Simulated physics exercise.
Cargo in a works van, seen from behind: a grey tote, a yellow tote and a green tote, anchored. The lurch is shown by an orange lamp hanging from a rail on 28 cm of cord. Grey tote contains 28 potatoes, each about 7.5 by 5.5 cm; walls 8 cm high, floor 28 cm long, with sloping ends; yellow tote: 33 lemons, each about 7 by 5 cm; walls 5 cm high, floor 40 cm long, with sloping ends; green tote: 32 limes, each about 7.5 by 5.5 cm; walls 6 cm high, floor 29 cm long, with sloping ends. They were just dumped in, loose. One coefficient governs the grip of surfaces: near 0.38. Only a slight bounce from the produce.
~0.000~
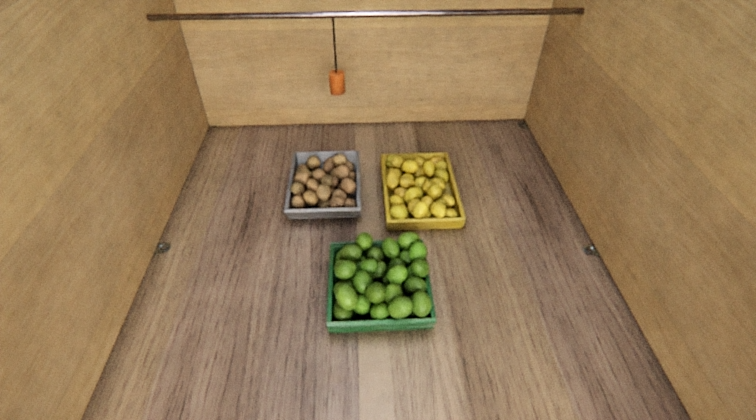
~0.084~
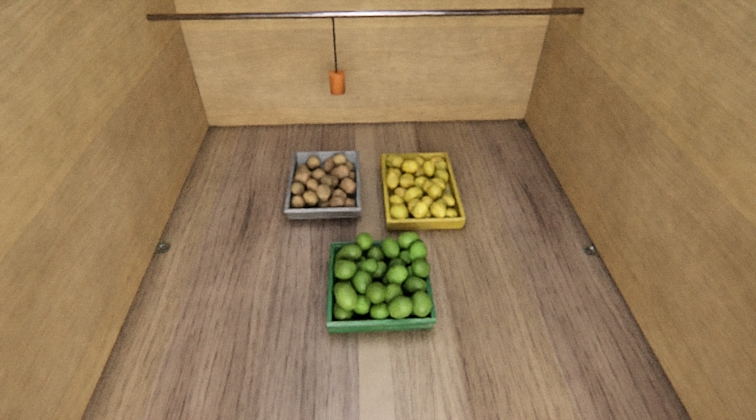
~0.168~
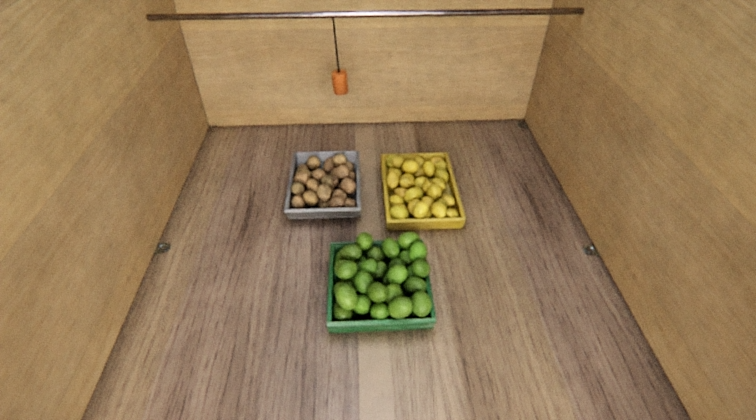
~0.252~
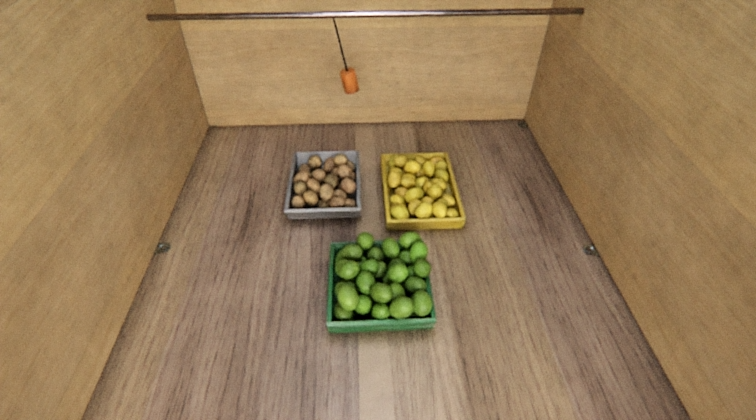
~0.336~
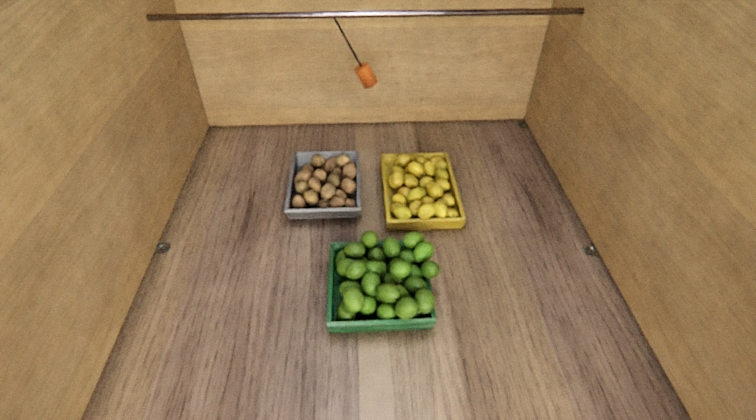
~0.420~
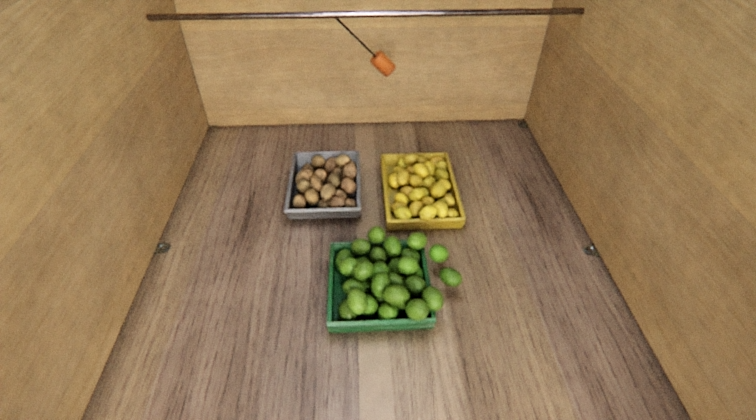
An orange lamp hangs straight down from a rail above a grey tote of potatoes, a yellow tote of lemons and a green tote of limes. It swings steadily out to the right as the limes shift the same way, and two leave the green tote over its right side.
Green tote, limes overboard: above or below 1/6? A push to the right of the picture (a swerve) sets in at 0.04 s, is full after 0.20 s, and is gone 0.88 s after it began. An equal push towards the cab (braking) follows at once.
Above.
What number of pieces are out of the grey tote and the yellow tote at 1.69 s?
Estimate at that time - grey tote 1, yellow tote 8, give or take.
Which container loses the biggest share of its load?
Green tote.
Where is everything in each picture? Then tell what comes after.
In the first picture (places track the rim corner closest to us here), green tote (329, 322); grey tote (286, 209); lamp cord 0° off upright; all still inside.
The second picture shows green tote (329, 322); lamp cord 0° off upright.
The third picture shows green tote (329, 322); lamp cord 3° off upright.
The fourth picture shows green tote (329, 322); lamp cord 11° off upright.
The fifth picture shows green tote (329, 322); lamp cord 26° off upright.
The sixth picture shows green tote (329, 322); grey tote (286, 209); lamp cord 44° off upright; 2 out, the lowest lime at (451, 277).
After 0.74 s, the grey tote has all 28, the yellow tote is down by 3 of 33 and the green tote is down by 9 of 32.
After 1.13 s, the grey tote has all 28, the yellow tote is down by 6 of 33 and the green tote is down by 12 of 32.
After 1.69 s, the grey tote is down by 1 of 28, the yellow tote is down by 7 of 33 and the green tote is down by 12 of 32.
When it is over (at 2.40 s), the grey tote is down by 1 of 28, the yellow tote is down by 7 of 33 and the green tote is down by 12 of 32. Asked share, 12 of 32, 38 per cent.
